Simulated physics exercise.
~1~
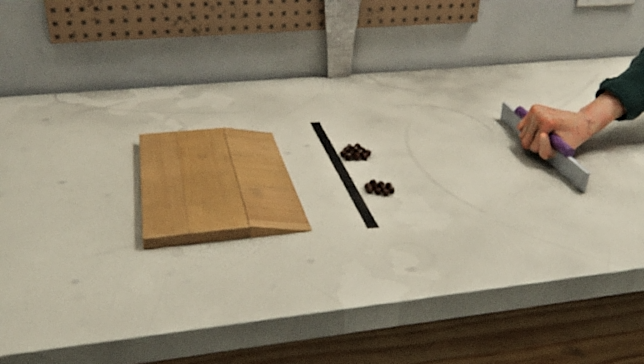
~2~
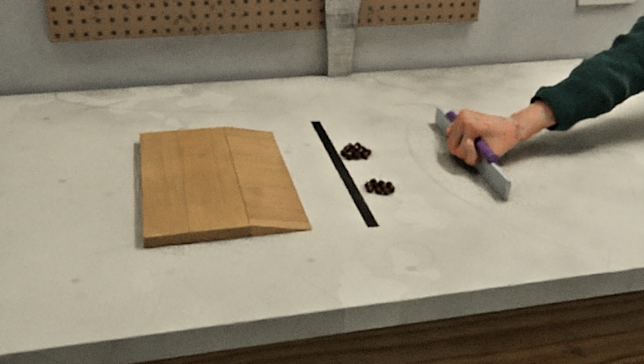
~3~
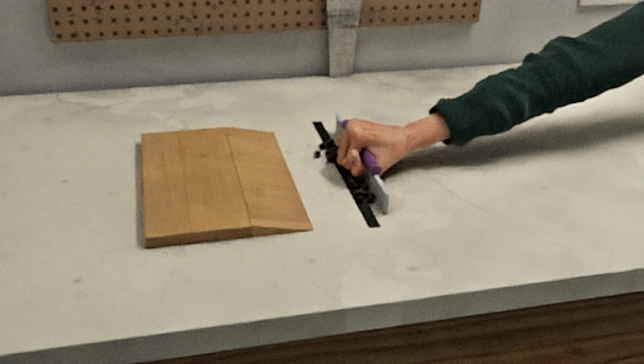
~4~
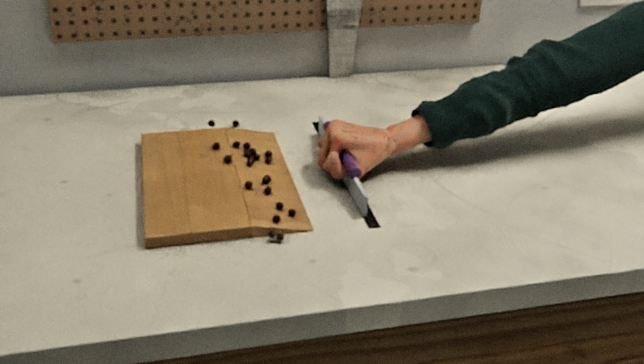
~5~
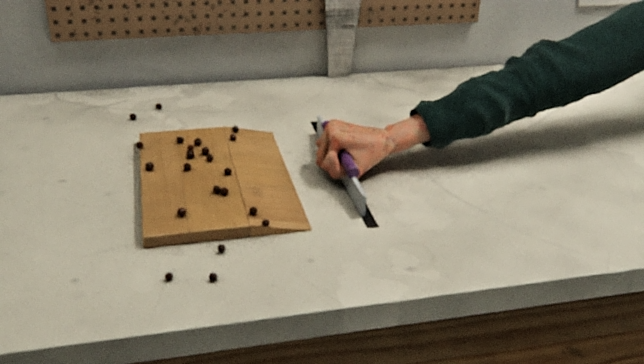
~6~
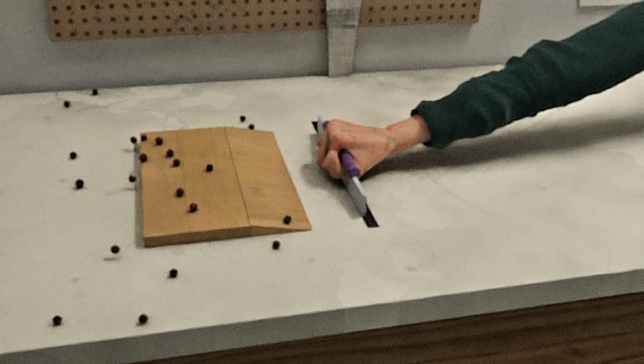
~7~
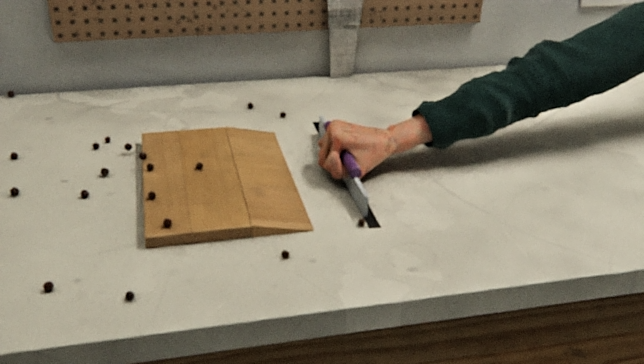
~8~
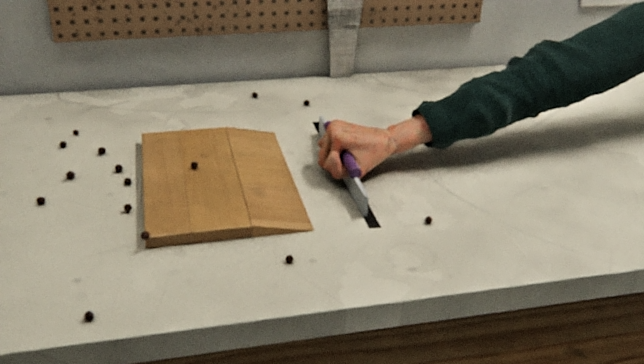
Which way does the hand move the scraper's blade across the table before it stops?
The blade moves to the left, towards the black tape and the wooden wedge.
